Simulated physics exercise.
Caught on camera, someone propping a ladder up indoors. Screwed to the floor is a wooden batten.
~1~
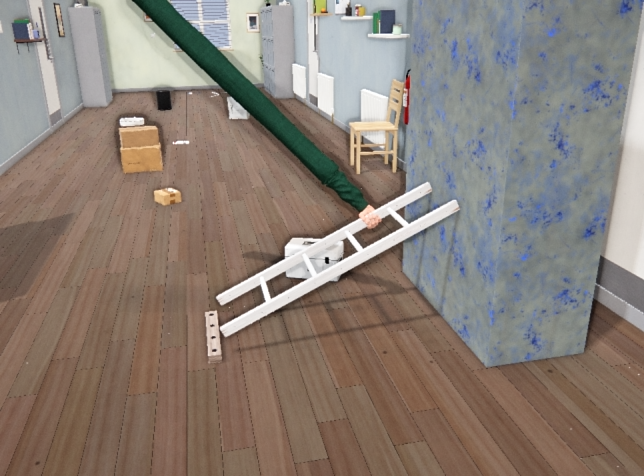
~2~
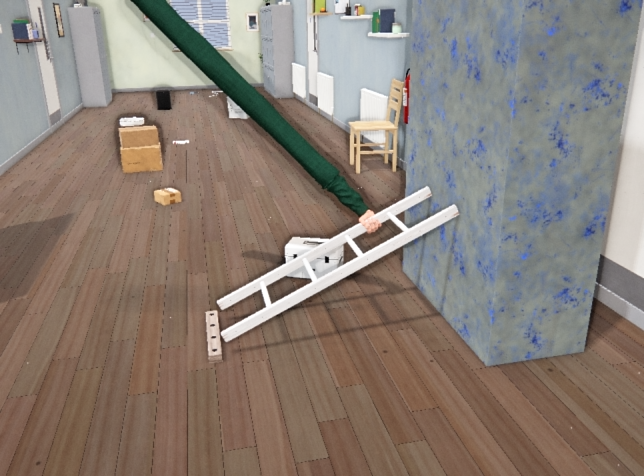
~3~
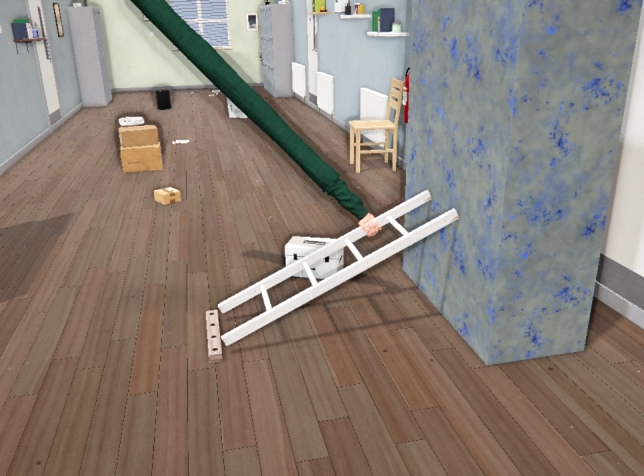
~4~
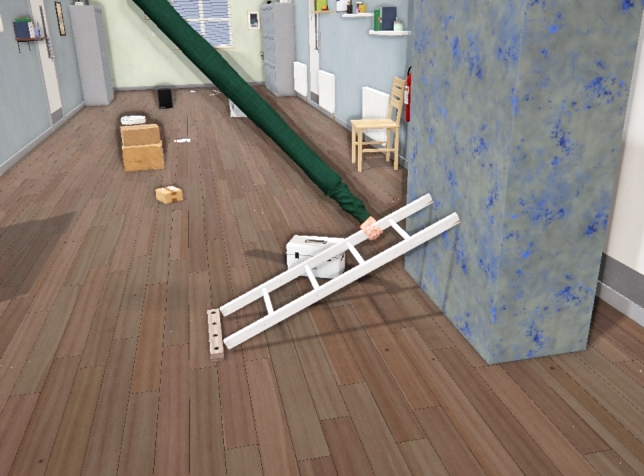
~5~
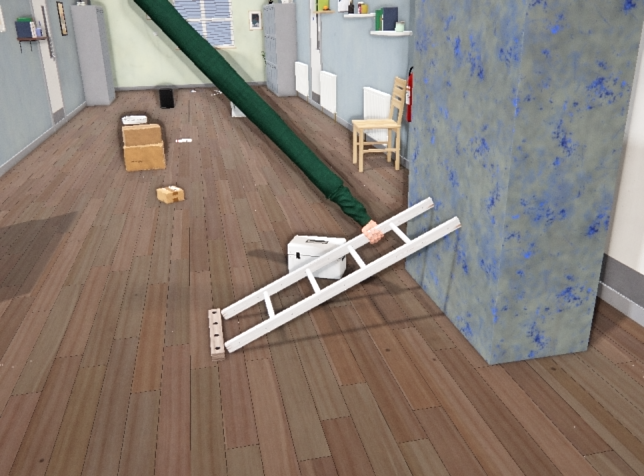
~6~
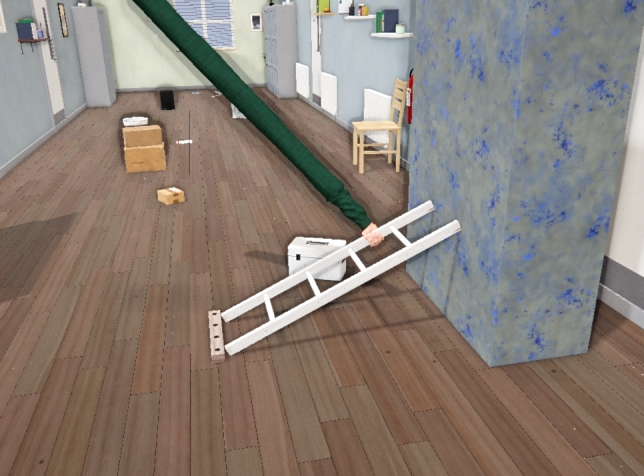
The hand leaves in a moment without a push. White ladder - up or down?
It keeps standing.
Then, 0.10 s on from there, white ladder moving near (336, 275).
Then, 0.52 s on from there, white ladder at rest near (336, 275).
In the end, the white ladder stays up, near (336, 275); the other things unmoved.
